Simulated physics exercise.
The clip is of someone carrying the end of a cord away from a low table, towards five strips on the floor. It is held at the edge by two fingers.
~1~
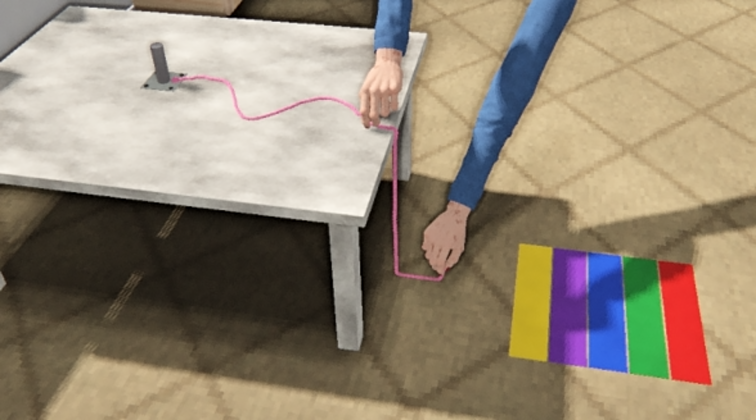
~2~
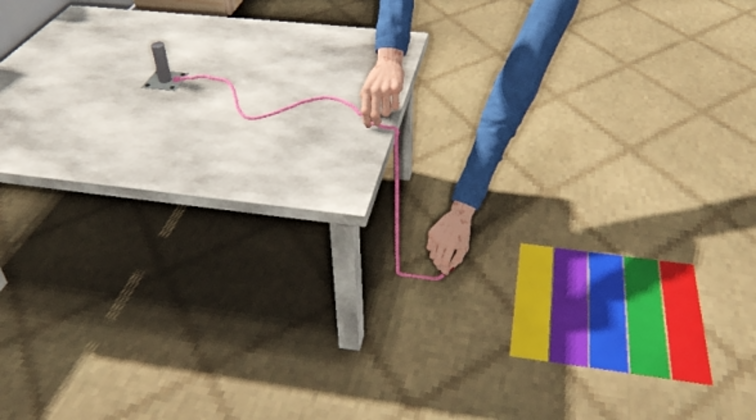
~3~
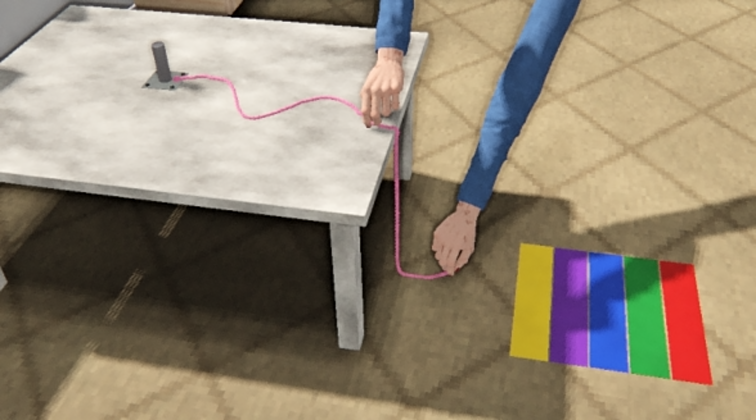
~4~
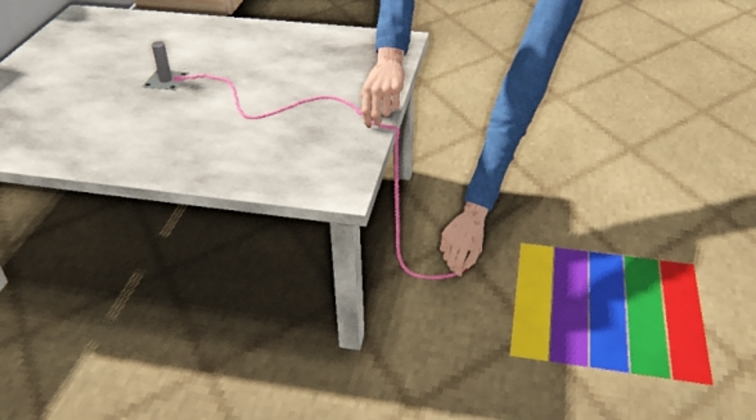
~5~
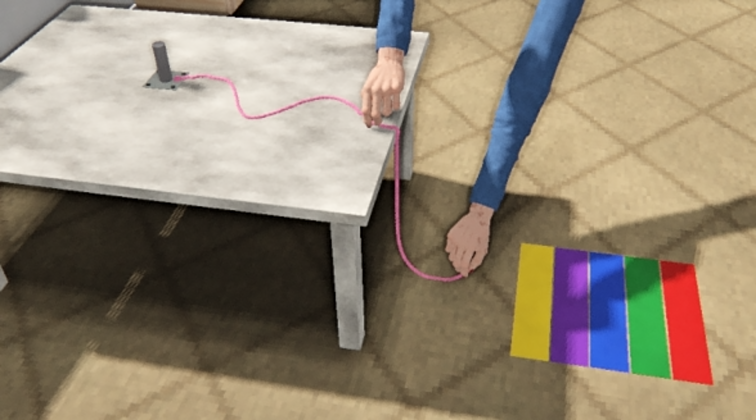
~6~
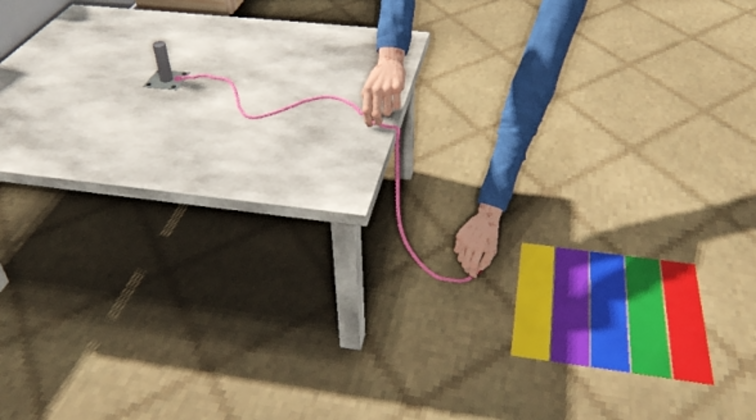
A hand in a blue sleeve draws the loose end of a pink cord slowly rightward, low beside a pale, mottled table seen from above on a tan, diamond-patterned floor. The cord winds from a grey post across the tabletop to another hand at the edge, with yellow, purple, blue, green and red strips at right. The hanging cord's squared bend loosens into a curve while the view stays still.
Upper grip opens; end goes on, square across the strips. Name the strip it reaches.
The green strip.
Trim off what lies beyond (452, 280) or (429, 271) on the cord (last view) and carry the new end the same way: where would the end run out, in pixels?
The pixels are close to (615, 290) for the first and (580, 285) for the second.
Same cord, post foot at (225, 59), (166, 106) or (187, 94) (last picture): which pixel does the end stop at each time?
Places per try: (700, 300); (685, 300); (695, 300).
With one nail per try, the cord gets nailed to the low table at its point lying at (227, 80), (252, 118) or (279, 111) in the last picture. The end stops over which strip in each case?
Per pin spot: Green / blue / blue.
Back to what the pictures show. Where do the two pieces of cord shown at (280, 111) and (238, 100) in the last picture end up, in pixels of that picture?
First near (327, 107), second near (265, 96).
A little later, end near (571, 285); over purple.
Next, end near (624, 292); over blue.
When it is tight, end near (656, 297); over green. It gets as far as the green strip.
